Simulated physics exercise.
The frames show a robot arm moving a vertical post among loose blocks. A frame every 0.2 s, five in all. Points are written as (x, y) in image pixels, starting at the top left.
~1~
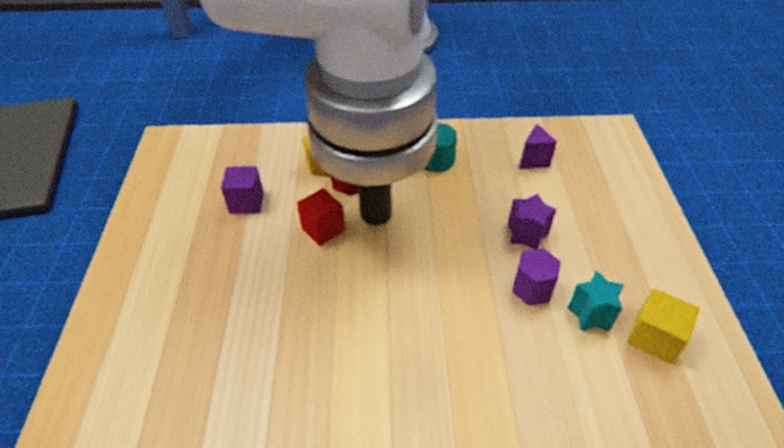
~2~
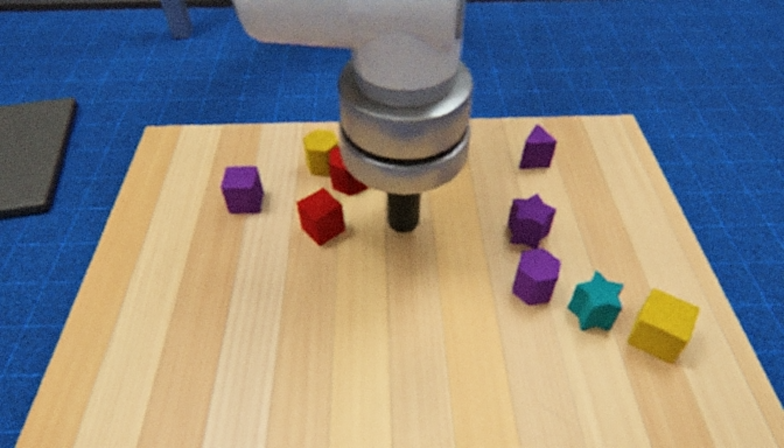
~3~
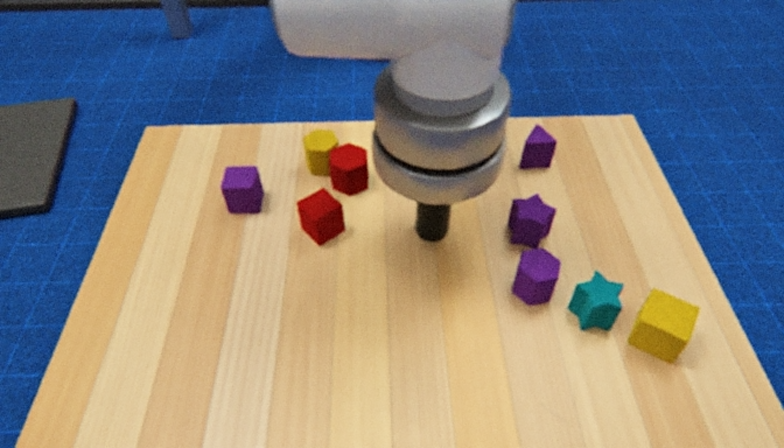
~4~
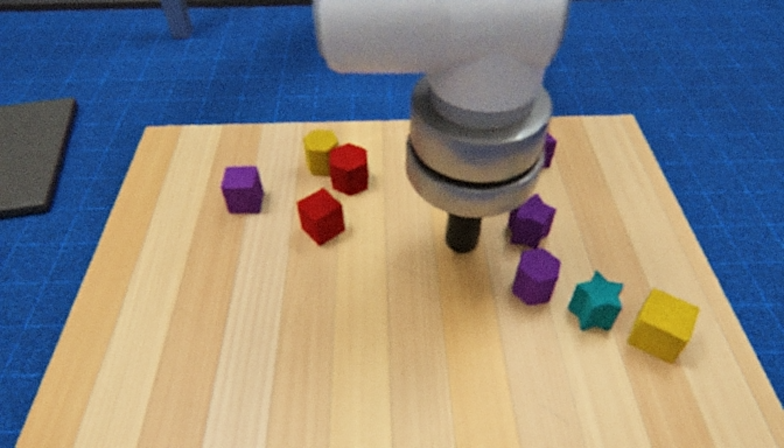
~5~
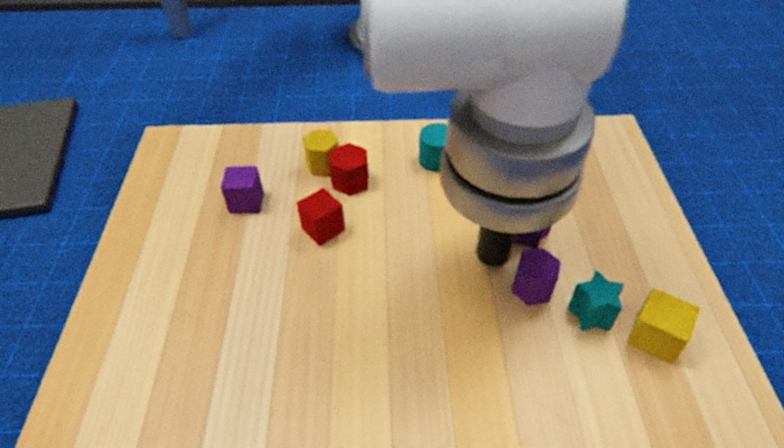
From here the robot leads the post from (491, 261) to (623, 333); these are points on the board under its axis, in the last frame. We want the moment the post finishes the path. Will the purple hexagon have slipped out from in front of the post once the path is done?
Yes, it checks out.
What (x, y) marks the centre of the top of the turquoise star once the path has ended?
It is at (665, 338).
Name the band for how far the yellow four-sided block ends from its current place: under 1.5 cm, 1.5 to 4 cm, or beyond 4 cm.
Between 1.5 and 4 cm.
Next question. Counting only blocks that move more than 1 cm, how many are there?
The number will come to 3 or more.
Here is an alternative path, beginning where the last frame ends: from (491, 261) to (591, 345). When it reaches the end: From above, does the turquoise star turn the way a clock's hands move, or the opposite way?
Rotates counter-clockwise.
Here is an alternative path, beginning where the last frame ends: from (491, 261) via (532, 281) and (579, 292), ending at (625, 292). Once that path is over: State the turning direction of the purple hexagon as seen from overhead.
Clockwise rotation.
What follows on the original path. One third of the way, post at (535, 277); purple hexagon at (570, 287), turned 20° clockwise; turquoise star at (613, 296), turned 25° anticlockwise.
Two thirds of the way, post at (579, 301); purple hexagon at (594, 318), turned 65° clockwise; turquoise star at (631, 310), turned 70° anticlockwise; yellow four-sided block at (680, 316).
At the end, post at (627, 327); purple star still; purple hexagon at (595, 327), turned 90° clockwise; turquoise star at (665, 338), turned 65° anticlockwise; yellow four-sided block at (711, 328), turned 45° anticlockwise.
